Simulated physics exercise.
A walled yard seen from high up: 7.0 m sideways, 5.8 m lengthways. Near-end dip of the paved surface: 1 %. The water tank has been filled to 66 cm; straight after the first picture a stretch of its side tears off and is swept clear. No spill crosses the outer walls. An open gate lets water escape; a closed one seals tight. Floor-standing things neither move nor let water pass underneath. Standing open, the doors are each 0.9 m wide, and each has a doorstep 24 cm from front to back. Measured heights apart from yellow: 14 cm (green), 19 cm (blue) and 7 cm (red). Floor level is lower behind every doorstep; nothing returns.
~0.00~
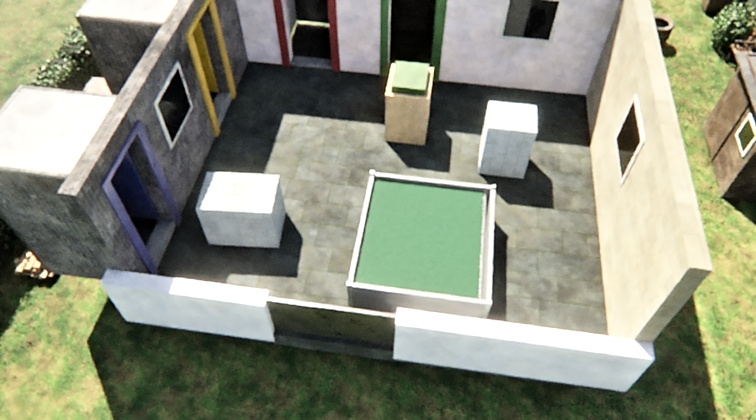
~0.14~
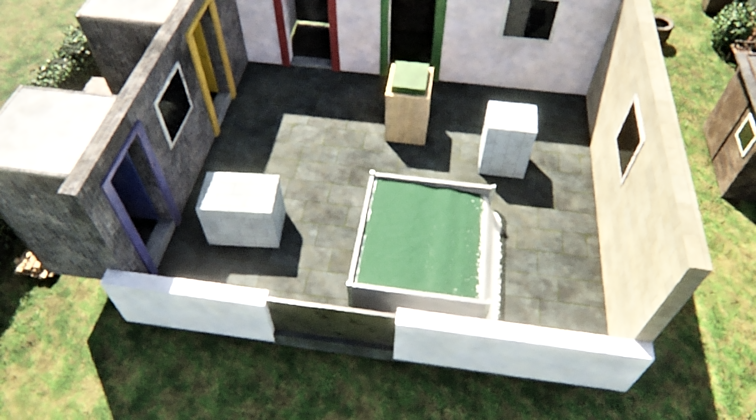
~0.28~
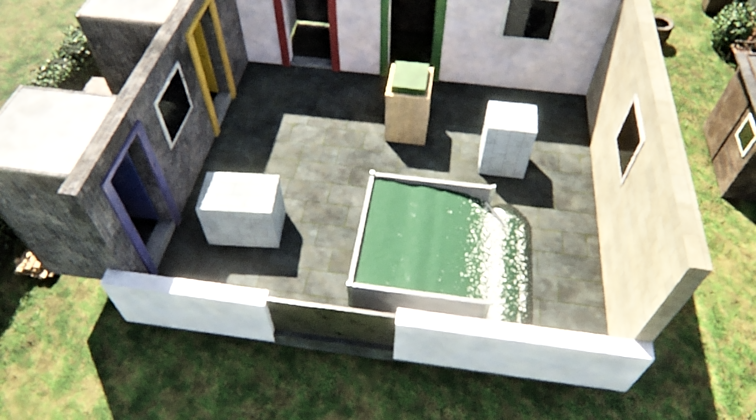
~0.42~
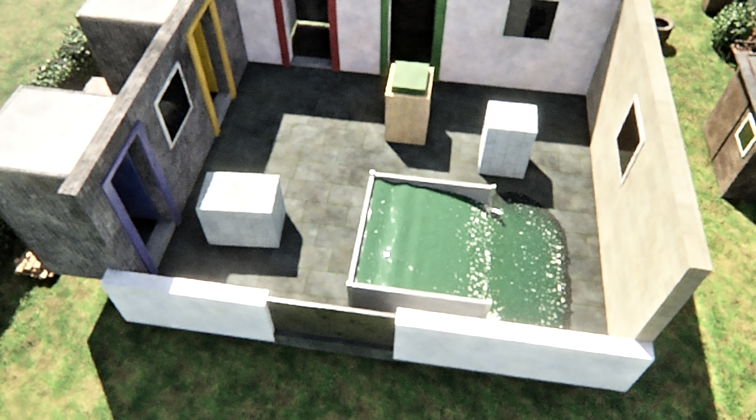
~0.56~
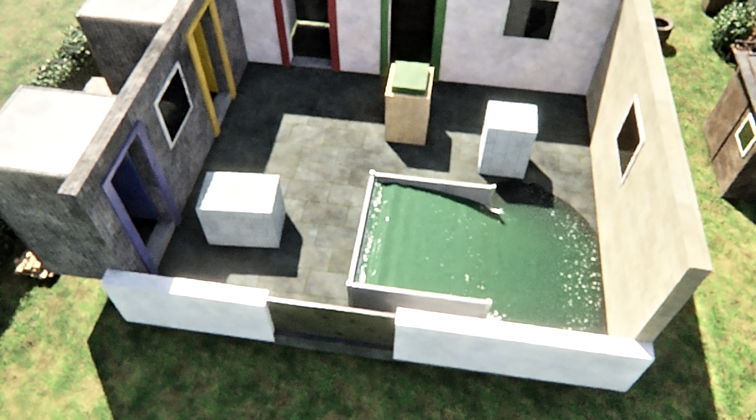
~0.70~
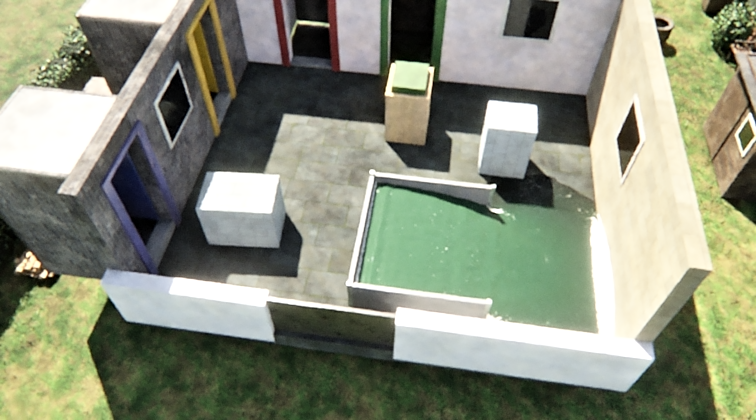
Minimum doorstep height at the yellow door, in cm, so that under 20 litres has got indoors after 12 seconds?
Approx. 6 cm.
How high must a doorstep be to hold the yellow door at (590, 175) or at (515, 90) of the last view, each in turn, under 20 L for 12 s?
Minimums: Roughly 11.0 cm and 17 cm.
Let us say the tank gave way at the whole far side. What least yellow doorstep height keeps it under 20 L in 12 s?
Some 12.5 cm.
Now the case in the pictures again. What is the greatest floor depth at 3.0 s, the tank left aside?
Max depth: Near 29 cm.
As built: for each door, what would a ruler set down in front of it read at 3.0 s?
Centimetres: Green = 0, blue = 0, red = 0, yellow = 0.
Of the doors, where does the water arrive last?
Door: Yellow.
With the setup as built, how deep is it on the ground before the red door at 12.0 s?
It comes to about 4.0 centimetres deep.
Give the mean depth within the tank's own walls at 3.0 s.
Close to 14 cm deep on average.
After 1.4 s water covers 20 % of the floor, deepest (53 cm) near (601, 353); it has not reached the yellow door.
After 3.0 s water covers 35 % of the floor, deepest (29 cm) near (500, 351); it has not reached the yellow door.
After 12.0 s water covers 100 % of the floor, deepest (14 cm) near (294, 322); 5 cm at the yellow door, 0 litres in over its 19 cm doorstep.
At the yellow door as built, the water arrived by 5.7 s and peaked near 10 cm at 6.0 s.
With a doorstep of 5.5 cm, 25 litres would have come in within the 12 s; with 6.5 cm, 14 litres. So under 20 litres takes about 6 cm.
